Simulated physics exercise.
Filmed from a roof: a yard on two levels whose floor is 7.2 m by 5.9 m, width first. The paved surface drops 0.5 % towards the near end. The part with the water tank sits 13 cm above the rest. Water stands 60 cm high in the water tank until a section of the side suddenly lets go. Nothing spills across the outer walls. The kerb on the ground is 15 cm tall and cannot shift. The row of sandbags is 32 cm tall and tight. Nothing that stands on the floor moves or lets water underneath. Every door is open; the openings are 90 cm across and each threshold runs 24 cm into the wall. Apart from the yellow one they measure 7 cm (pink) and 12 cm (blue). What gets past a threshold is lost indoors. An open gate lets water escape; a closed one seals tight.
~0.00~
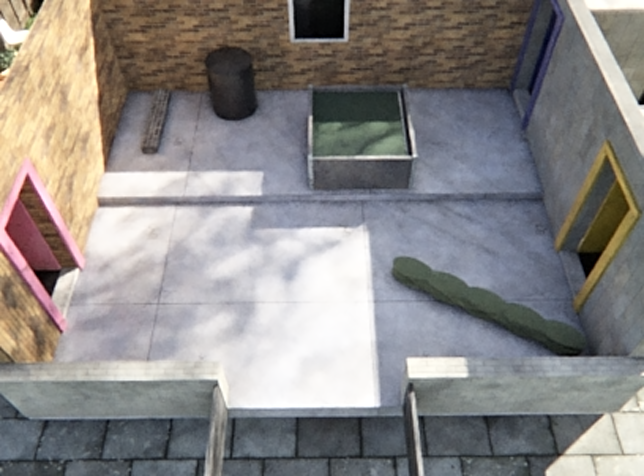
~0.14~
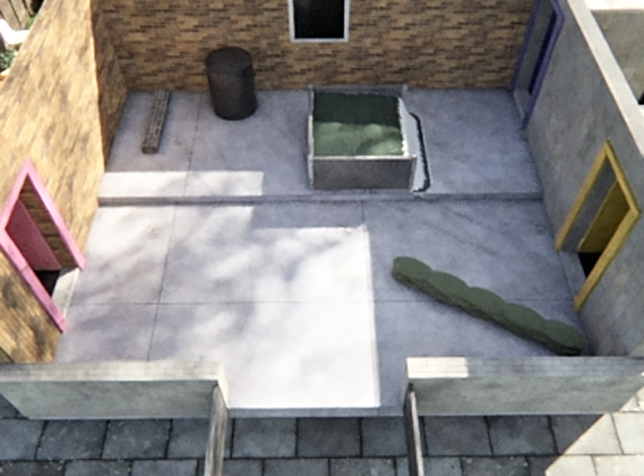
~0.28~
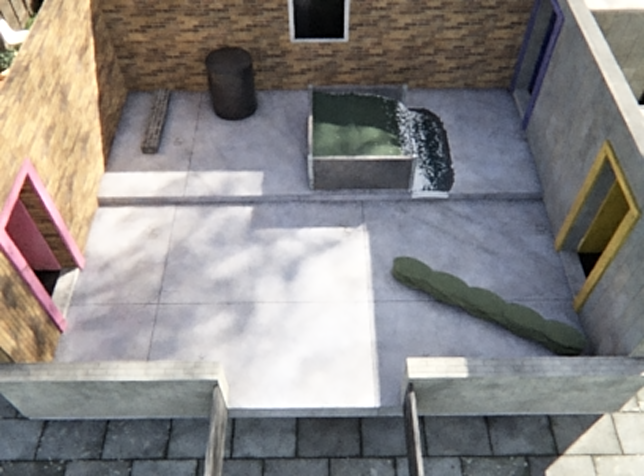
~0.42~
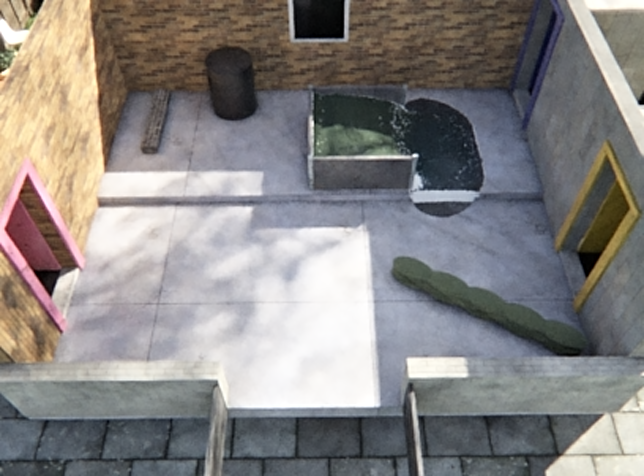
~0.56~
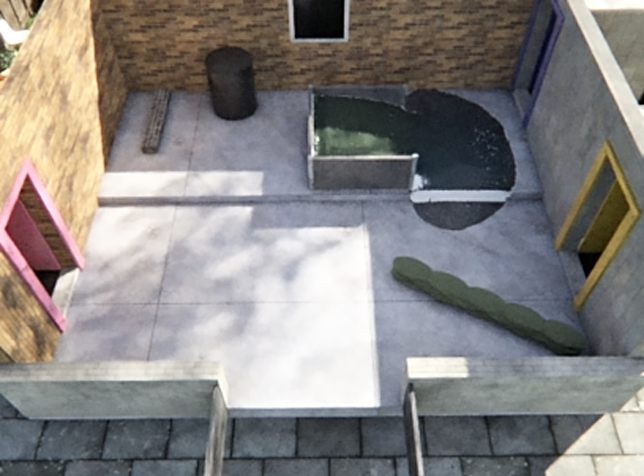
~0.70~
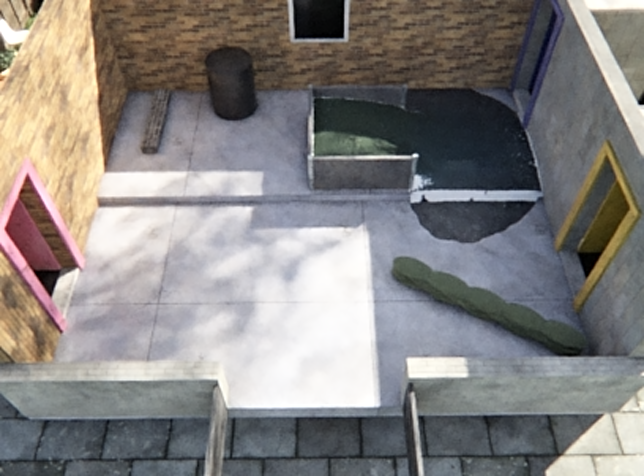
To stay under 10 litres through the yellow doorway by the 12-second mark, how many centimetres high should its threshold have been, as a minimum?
About 16 cm.
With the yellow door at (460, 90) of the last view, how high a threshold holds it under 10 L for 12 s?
About 16 cm.
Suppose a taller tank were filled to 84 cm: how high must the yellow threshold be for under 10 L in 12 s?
Some 23 cm.
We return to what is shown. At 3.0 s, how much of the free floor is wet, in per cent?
Near 25 per cent is wet.
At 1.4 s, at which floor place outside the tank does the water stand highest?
Around (522, 153).
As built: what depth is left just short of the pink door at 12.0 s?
Roughly 4.5 cm deep.
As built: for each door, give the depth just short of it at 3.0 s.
Depths in cm: Yellow 9, pink 0, blue 20.
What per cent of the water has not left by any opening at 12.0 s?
Roughly 80 in a hundred.
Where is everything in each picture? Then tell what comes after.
Still water, 60 cm deep, in the water tank at (360, 124); the yellow door at (591, 235) is dry, in the first picture.
The front is at (425, 185), 0.3 m from the gap at (405, 141); 0.4 m2 of floor is wet, 60 cm left at the back, in the second picture.
Water pours out at (405, 143) and has run 0.7 m, to (450, 180); about 11 cm deep outside, 60 cm at the back, in the third picture.
Water pours out at (405, 143) and has run 1.2 m, to (479, 179); about 9 cm deep outside, 55 cm at the back, in the fourth picture.
The front is at (511, 161), 1.8 m from the gap at (405, 144); 4.1 m2 of floor is wet, 51 cm left at the back, in the fifth picture.
The front is at (539, 184), 2.1 m from the gap at (405, 144); 5.7 m2 of floor is wet, 49 cm left at the back; 1.3 m in a straight line remain to the yellow door at (591, 235), in the sixth picture.
After 1.4 s water covers 20 % of the floor, deepest (36 cm) near (522, 153); 4 cm at the yellow door, 0 litres in over its 6 cm threshold.
After 3.0 s water covers 25 % of the floor, deepest (31 cm) near (574, 336); 9 cm at the yellow door, 12 litres in over its 6 cm threshold.
After 12.0 s water covers 75 % of the floor, deepest (8 cm) near (544, 325); 8 cm at the yellow door, 149 litres in over its 6 cm threshold.
At the yellow door as built, the water arrived by 1.4 s and peaked near 16 cm at 4.8 s.
With a threshold of 14 cm, 20 litres would have come in within the 12 s; with 19 cm, 4 litres. So under 10 litres takes about 16 cm.
